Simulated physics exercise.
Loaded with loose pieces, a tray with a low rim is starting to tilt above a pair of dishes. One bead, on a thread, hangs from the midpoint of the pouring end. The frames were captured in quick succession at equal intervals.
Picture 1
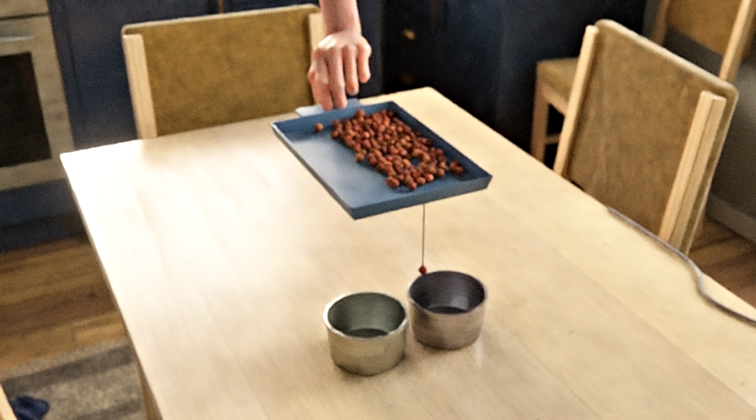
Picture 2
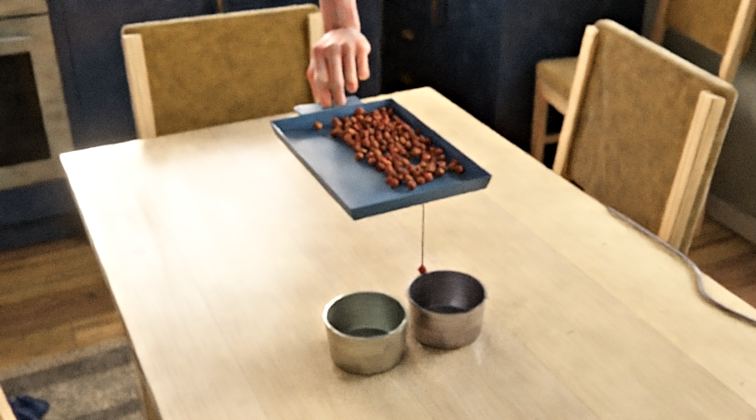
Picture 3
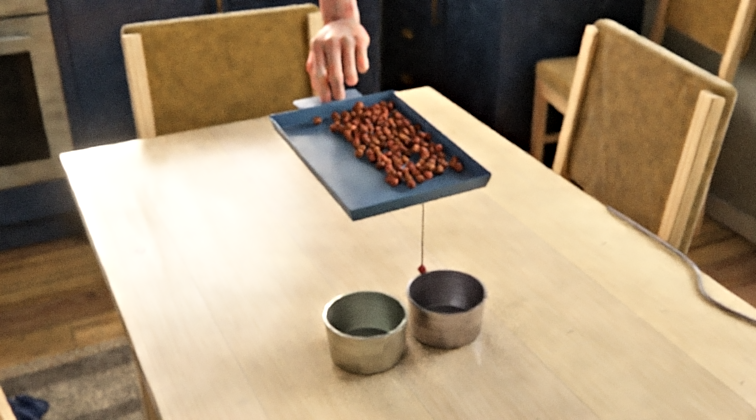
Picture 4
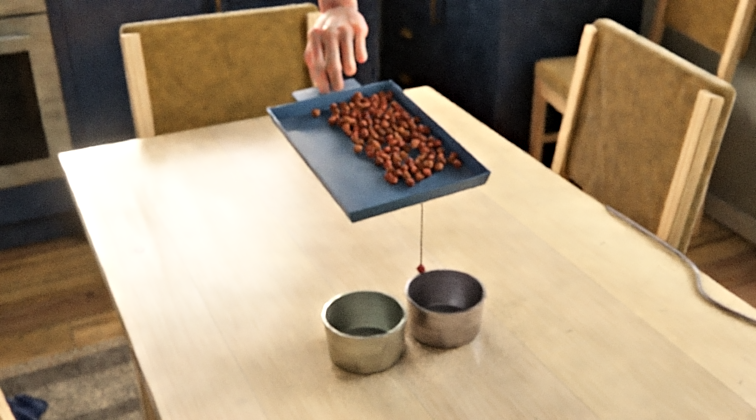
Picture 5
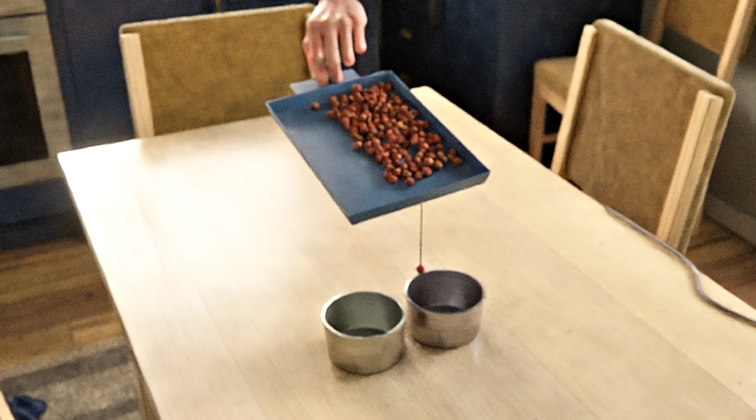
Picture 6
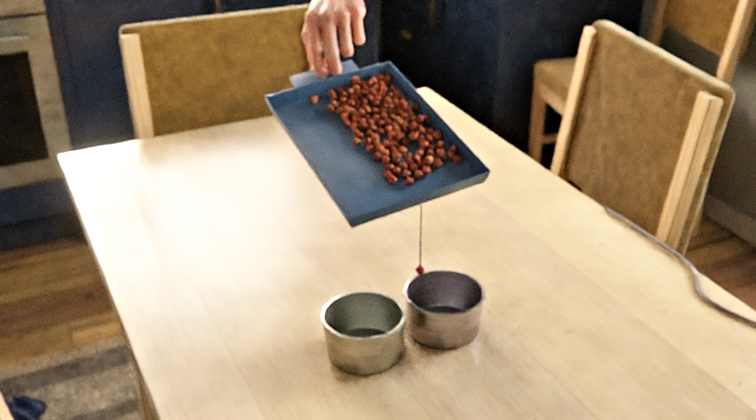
A hand held a blue tray of reddish-brown pellets above two metal dishes on a wooden table, then gradually raised the handle end, tilting the tray slightly while the pellets stayed bunched together.
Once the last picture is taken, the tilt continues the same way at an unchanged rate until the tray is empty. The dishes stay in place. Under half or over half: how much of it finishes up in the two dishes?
Over half.
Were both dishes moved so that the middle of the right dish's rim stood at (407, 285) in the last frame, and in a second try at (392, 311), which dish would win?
Try 1: The dish at left; try 2: The dish at right.
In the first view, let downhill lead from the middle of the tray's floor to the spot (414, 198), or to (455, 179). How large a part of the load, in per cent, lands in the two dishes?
For the first aim it is 60 in a hundred, for the second 20 in a hundred.
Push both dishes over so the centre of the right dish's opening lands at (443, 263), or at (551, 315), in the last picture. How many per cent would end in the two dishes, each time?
About 50 per cent, then about 0 per cent.
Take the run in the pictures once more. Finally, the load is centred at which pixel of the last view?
About pixel (364, 341).
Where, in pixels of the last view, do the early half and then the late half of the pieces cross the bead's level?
I'd put it at roughly (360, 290), and after that at roughly (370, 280).
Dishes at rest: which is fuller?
The one you want is the left of the two.
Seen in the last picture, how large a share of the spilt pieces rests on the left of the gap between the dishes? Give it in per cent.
I'd put it at around 80 per cent.
Just after the last frame, tray tipped steeply; almost all on the tray; just a few in the left dish; just a few in the air.
A moment on, tray tipped right over; the larger part on the tray; about a tenth in the left dish; just a few outside both; just a few in the air.
Further on, tray tipped past a quarter turn; roughly two thirds in the left dish; about a tenth in the right dish; roughly a quarter outside both.
When it is over, tray tipped past a quarter turn; roughly two thirds in the left dish; about a tenth in the right dish; roughly a quarter outside both.
